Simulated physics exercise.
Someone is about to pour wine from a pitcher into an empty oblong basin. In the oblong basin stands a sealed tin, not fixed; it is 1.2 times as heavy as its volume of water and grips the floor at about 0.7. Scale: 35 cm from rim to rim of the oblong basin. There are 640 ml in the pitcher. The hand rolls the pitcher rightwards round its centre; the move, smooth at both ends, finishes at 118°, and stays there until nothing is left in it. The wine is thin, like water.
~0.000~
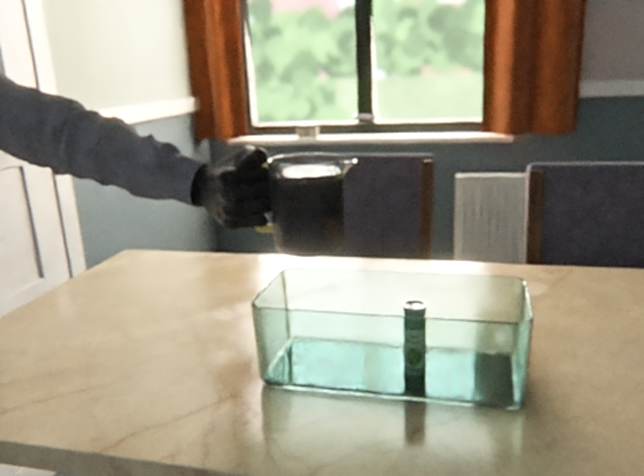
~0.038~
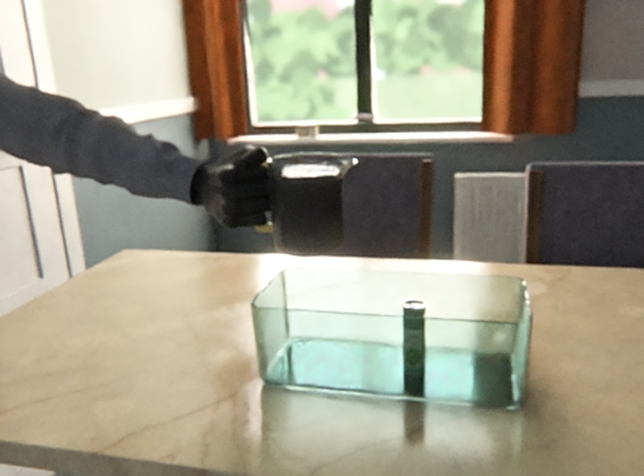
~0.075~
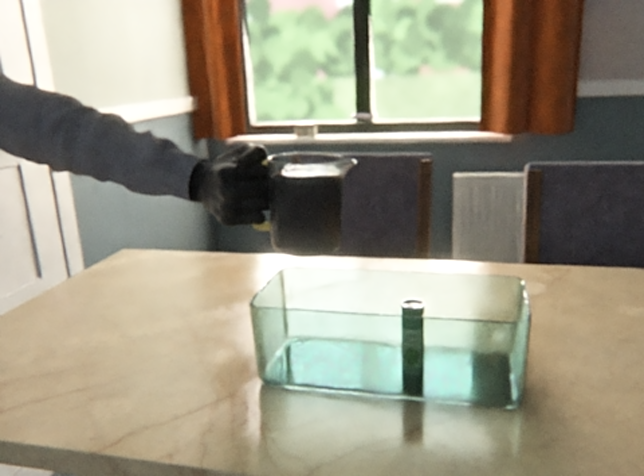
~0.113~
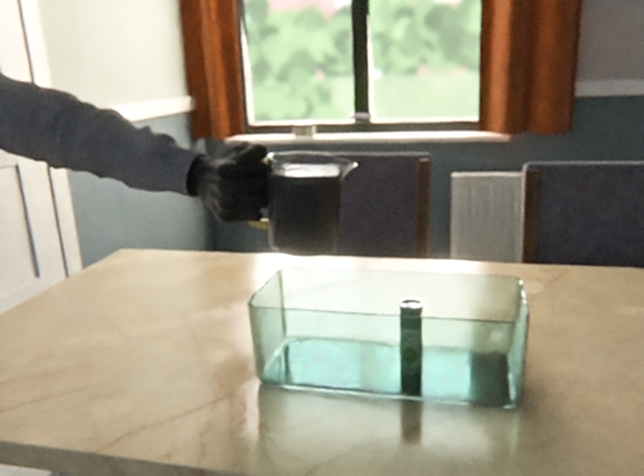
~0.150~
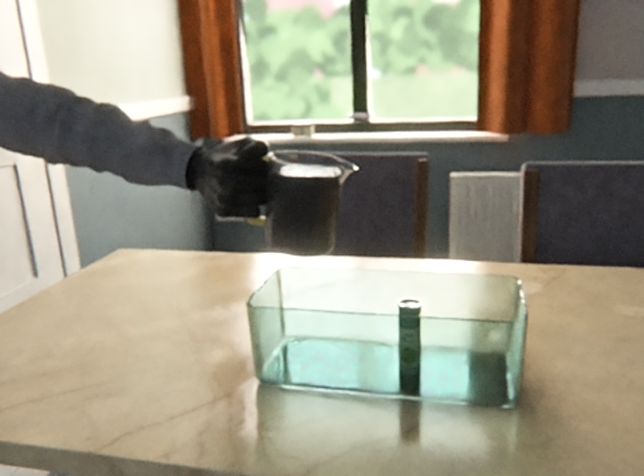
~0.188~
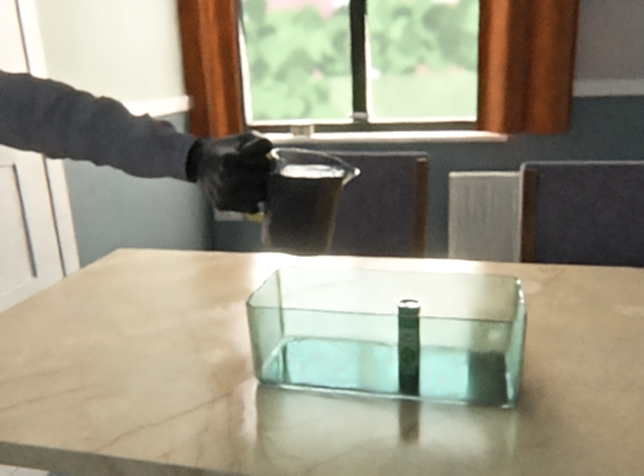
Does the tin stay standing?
It falls.
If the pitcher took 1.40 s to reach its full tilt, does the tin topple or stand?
The tin falls.
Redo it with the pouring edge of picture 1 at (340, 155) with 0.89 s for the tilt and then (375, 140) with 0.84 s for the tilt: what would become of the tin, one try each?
First it falls; then it stays up.
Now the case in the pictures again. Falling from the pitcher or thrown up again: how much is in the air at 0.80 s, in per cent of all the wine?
Some 12 per cent.
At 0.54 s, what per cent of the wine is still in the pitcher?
About 74 per cent.
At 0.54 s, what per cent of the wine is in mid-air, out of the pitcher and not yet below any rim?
Near 18 in a hundred.
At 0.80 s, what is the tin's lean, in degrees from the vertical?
About 0°.
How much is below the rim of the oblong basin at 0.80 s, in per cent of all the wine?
Near 72 in a hundred.
After 0.54 s the tilt is 81° and 73 per cent is still to pour; the tin stands where it began.
After 0.80 s the tilt is 116° and 14 per cent is still to pour; the tin stands 3 cm from where it began.
After 1.07 s the tilt is 118° and 0 per cent is still to pour; the tin lies on its side.
After 1.37 s the tilt is 118° and 0 per cent is still to pour; the tin lies on its side.
In the end the tin lies on its side.
